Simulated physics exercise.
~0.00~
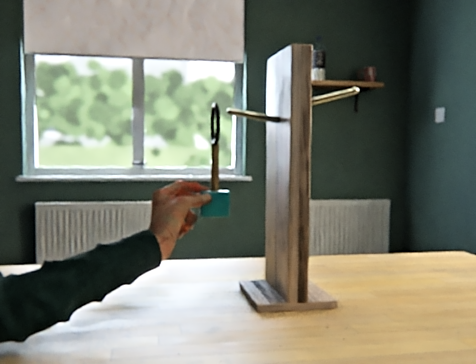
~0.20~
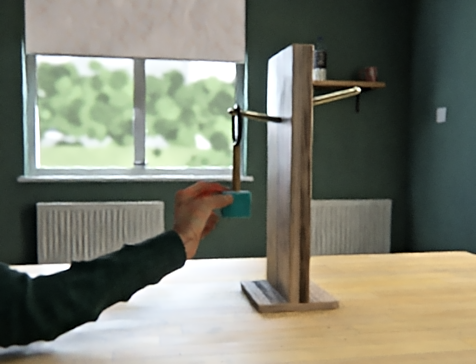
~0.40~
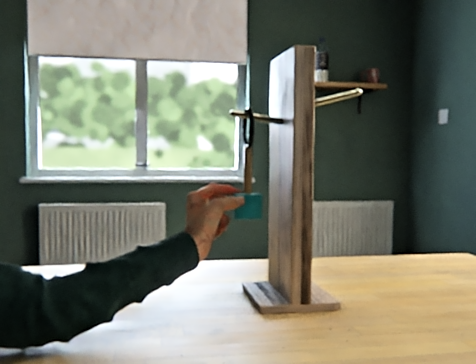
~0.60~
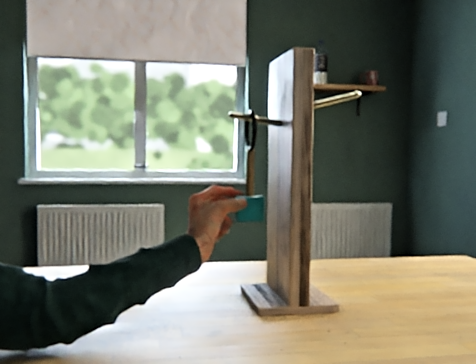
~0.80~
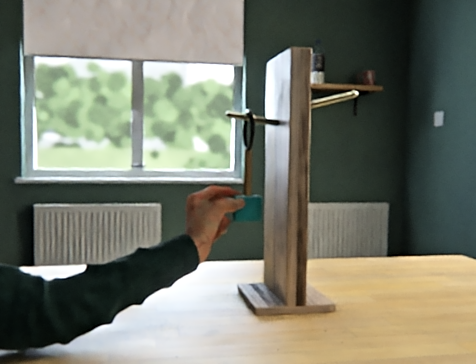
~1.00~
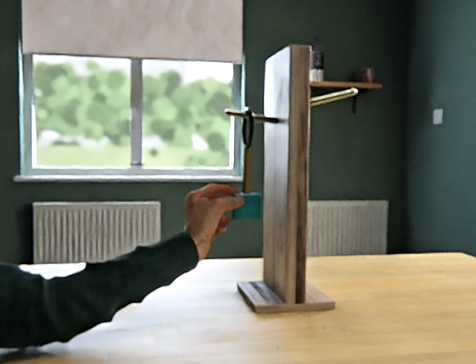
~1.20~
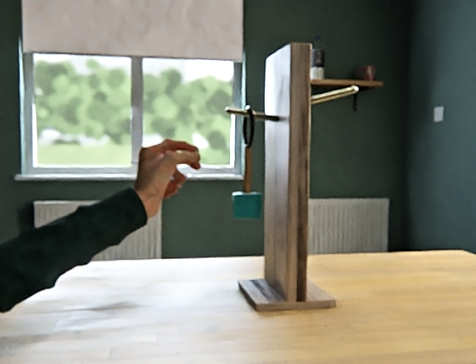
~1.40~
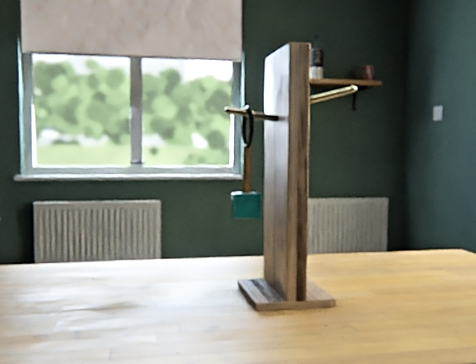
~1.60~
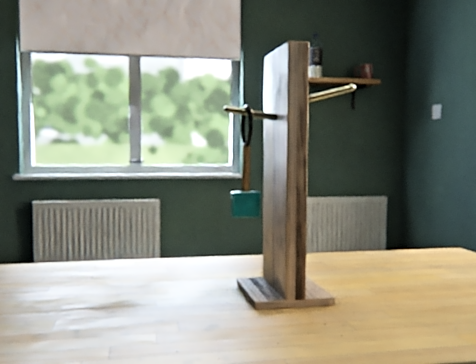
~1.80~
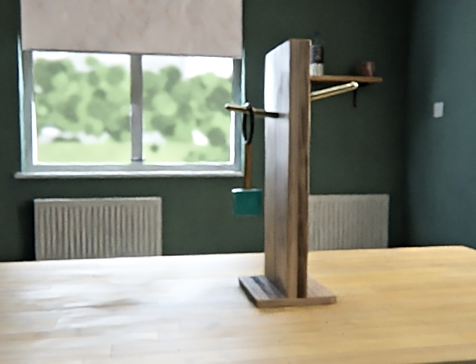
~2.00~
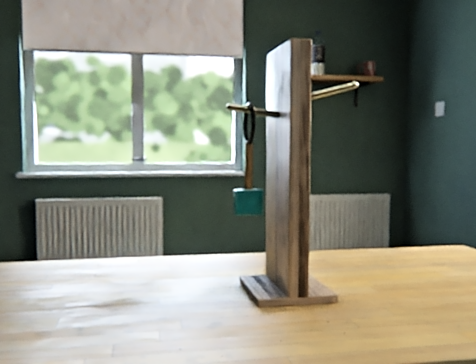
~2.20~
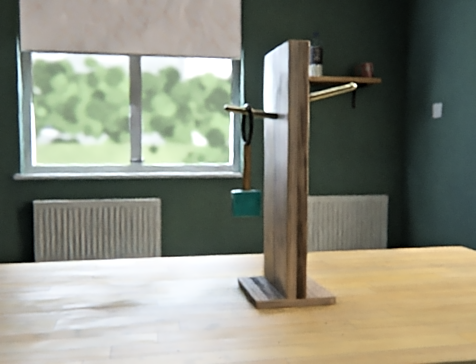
At a wooden table by a window, a hand moving a turquoise brush right onto a peg, letting go, leaving it hanging.
